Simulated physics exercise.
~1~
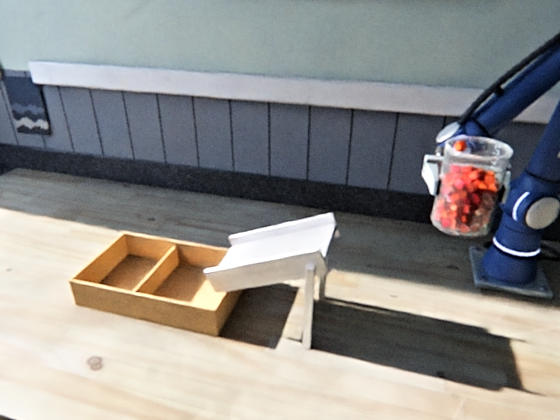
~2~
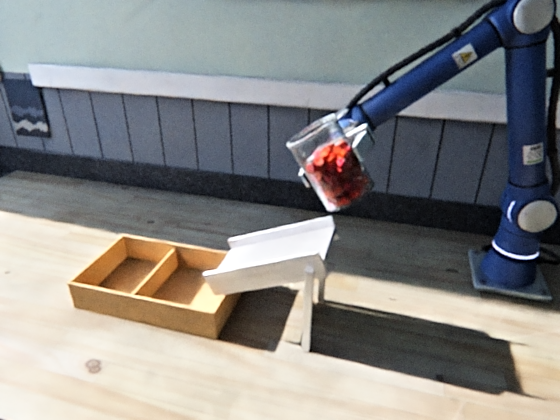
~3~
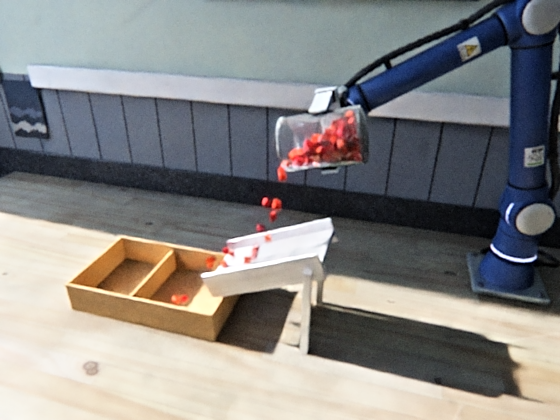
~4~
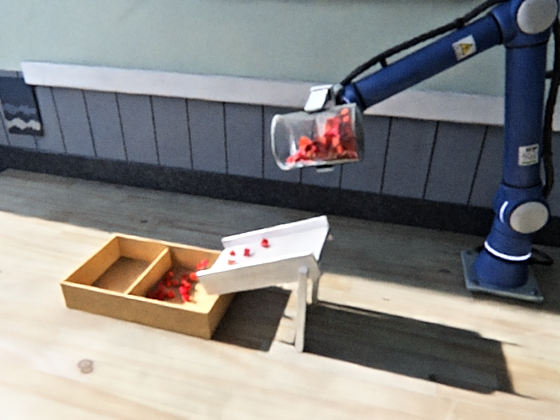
A blue robot arm swung a clear container of small red pieces to the left and tipped it over a white chute, so some slid into the near right section of a divided wooden tray, while plenty stayed in the container.
